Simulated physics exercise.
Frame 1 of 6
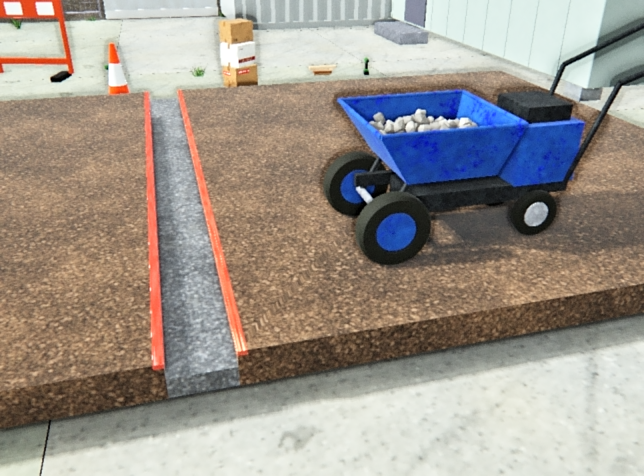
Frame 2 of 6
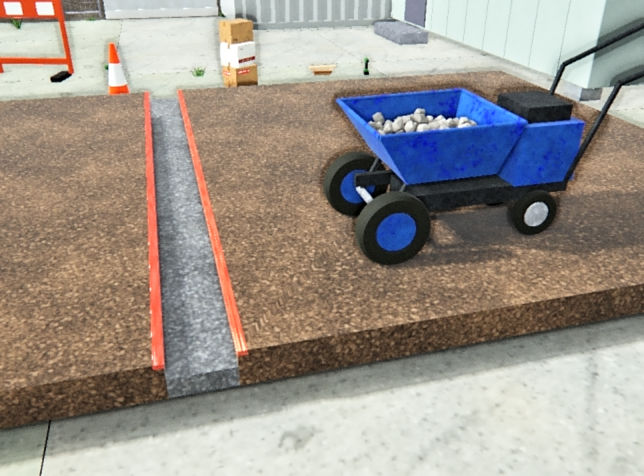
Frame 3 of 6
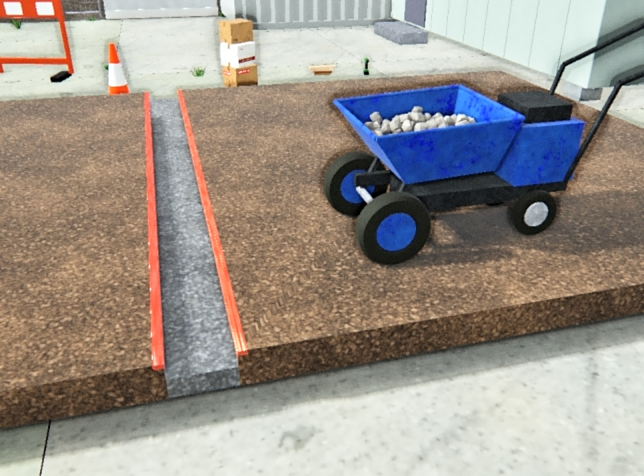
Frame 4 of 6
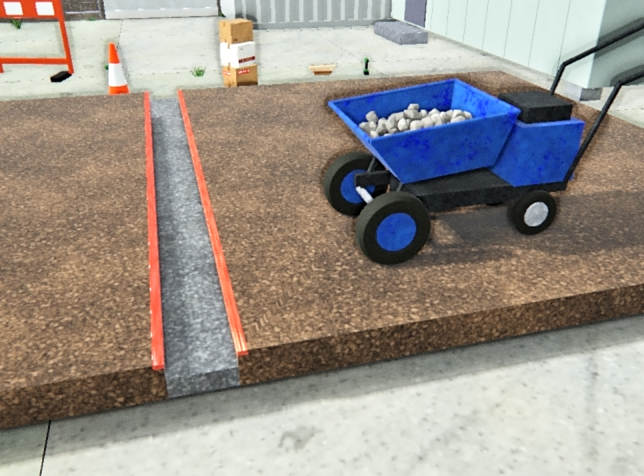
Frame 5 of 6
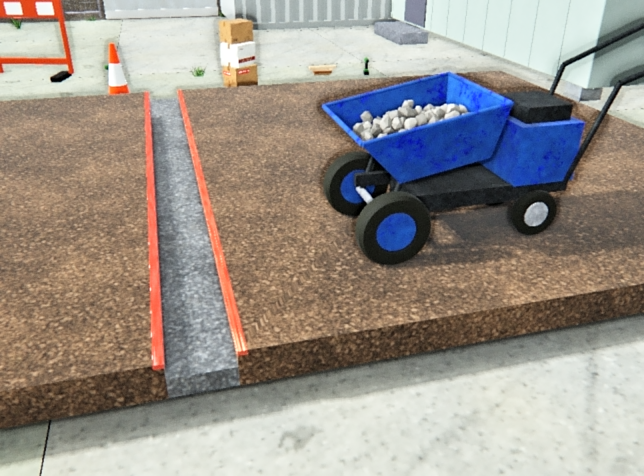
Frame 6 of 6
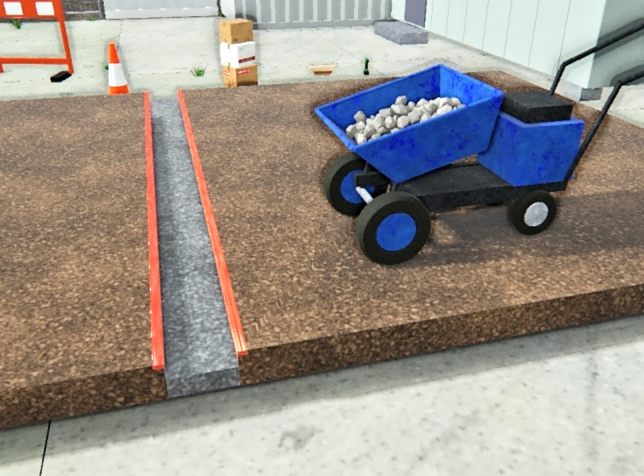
We see a blue motor barrow loaded with broken stones standing to the right of a narrow, orange-edged trench. Its skip, level at first, gradually tilts forward to the left, while the wheels stay in place.
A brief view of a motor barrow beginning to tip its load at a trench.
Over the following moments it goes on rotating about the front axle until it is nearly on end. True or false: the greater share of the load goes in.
False.
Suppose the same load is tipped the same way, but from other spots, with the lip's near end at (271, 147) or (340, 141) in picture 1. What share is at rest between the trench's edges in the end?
60 and 60 in a hundred, in that order.
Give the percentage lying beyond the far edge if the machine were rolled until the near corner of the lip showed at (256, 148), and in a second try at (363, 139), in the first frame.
Try 1: 60 %. Try 2: 0 %.
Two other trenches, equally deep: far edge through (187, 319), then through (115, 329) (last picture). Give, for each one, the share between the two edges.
First some 20, then 30 per cent.
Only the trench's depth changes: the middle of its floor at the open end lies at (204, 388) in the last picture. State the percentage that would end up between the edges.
30 %.
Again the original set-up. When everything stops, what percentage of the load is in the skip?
I'd say close to 5 percent.
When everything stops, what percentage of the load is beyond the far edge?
Near 0 in every hundred.
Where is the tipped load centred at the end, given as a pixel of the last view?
Near pixel (248, 248).
Shortly afterwards, skip tipped steeply; the whole lot in the skip.
Next, skip tipped right over; all but a few in the skip; a little short of the trench; only a few in or heaped over the trench; only a few falling.
Some moments later, skip tipped right over; near a quarter in the skip; near two thirds short of the trench; near a quarter in or heaped over the trench; only a few beyond it.
In the end, skip tipped right over; a little in the skip; near two thirds short of the trench; near a quarter in or heaped over the trench; only a few beyond it.
